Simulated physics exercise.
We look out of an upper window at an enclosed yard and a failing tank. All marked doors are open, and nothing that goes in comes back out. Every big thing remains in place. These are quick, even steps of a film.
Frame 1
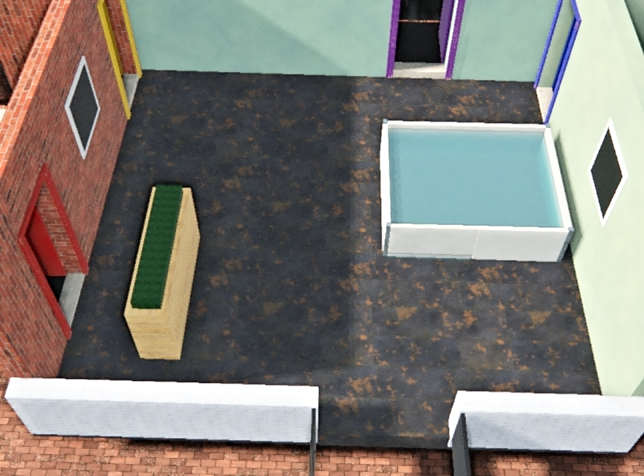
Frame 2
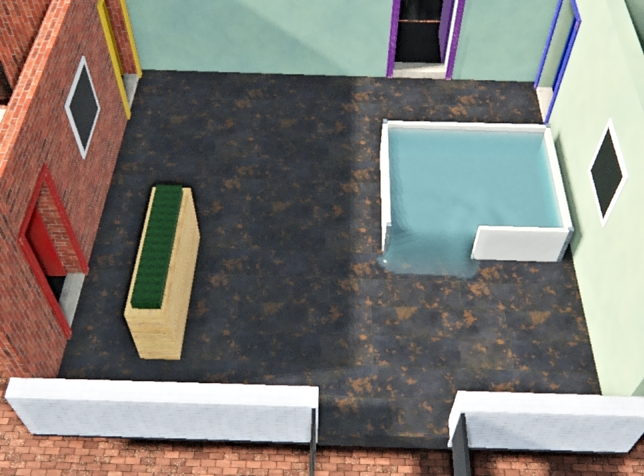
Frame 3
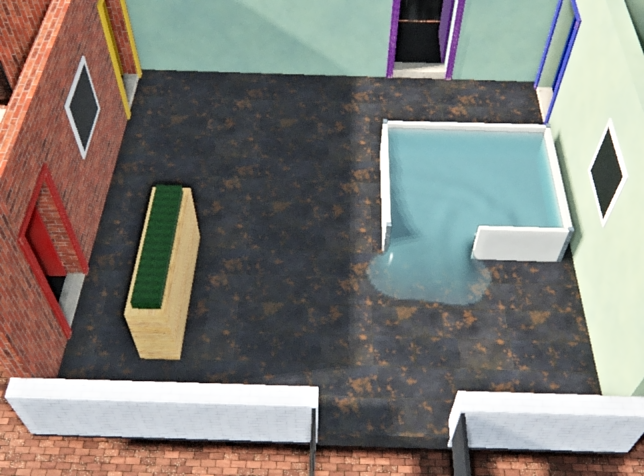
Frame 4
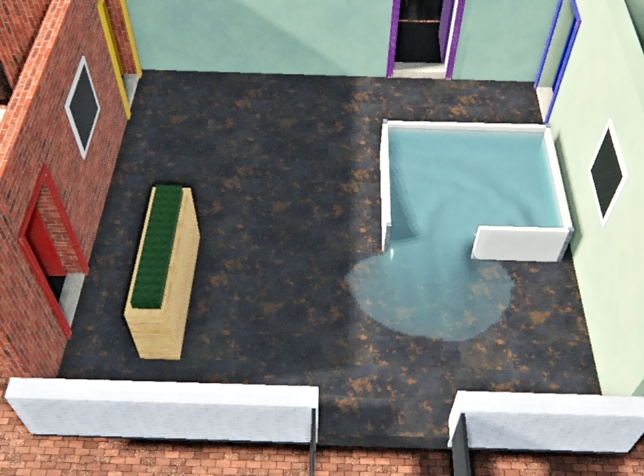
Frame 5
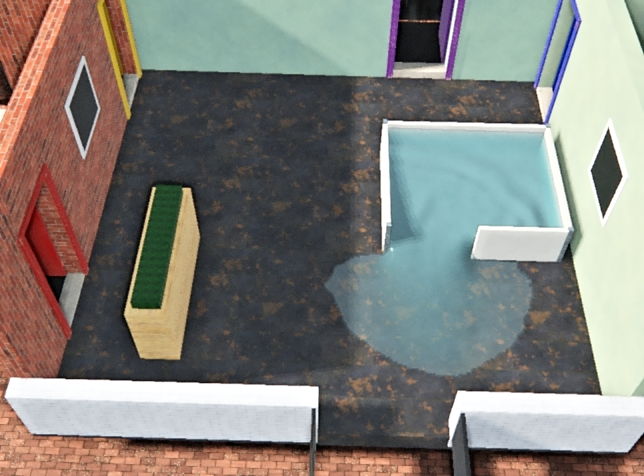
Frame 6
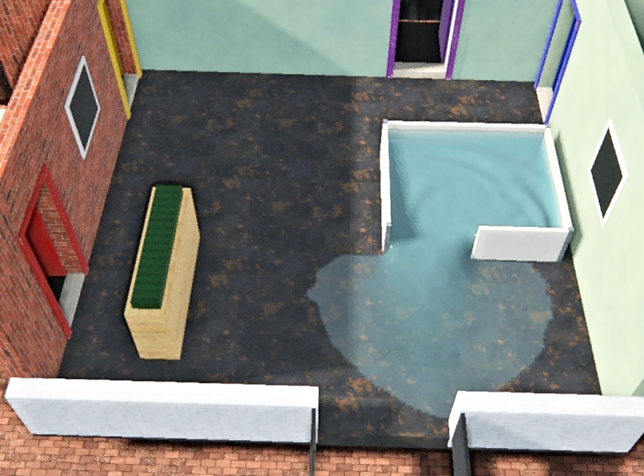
Enclosed yard seen from above, with water pouring through a gap in a white-walled tank and spreading across the dark floor.
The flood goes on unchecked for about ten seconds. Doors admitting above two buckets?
My prediction: Purple door: Two buckets or fewer; yellow door: Two buckets or fewer; blue door: Two buckets or fewer; red door: Two buckets or fewer.
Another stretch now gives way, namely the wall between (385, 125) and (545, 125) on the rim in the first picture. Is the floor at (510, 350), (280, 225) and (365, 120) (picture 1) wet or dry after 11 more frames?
Taken in turn they're unwetted, unwetted and swamped.
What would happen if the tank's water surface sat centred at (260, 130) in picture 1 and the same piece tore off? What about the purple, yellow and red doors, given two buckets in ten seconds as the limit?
I reckon purple misses the mark, yellow misses the mark, and red breaks the limit.
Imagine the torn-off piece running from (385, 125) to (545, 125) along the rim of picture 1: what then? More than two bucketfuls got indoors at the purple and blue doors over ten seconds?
Purple door: Over the line; blue door: Over the line.
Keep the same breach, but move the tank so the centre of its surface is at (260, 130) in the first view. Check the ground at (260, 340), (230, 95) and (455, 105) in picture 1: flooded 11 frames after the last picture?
Taking the three spots in turn, I'd say drenched, then spared, then spared.
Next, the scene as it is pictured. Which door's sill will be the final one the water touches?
My answer: The one in yellow.
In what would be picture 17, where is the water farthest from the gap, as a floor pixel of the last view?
At roughly (153, 408).
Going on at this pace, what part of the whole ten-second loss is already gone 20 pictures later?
45 per cent.
A moment on, water covers 20 % of the floor; the purple door not reached, the yellow door not reached, the blue door not reached, the red door not reached.
Next, water covers 25 % of the floor; the purple door not reached, the yellow door not reached, the blue door not reached, the red door not reached.
Then, water covers 35 % of the floor; the purple door not reached, the yellow door not reached, the blue door not reached, the red door wet at the sill, nothing in.
Later, water covers 50 % of the floor; the purple door not reached, the yellow door not reached, the blue door wet at the sill, nothing in, the red door under two buckets in.
In the end, water covers 75 % of the floor; the purple door wet at the sill, nothing in, the yellow door wet at the sill, nothing in, the blue door wet at the sill, nothing in, the red door under two buckets in.
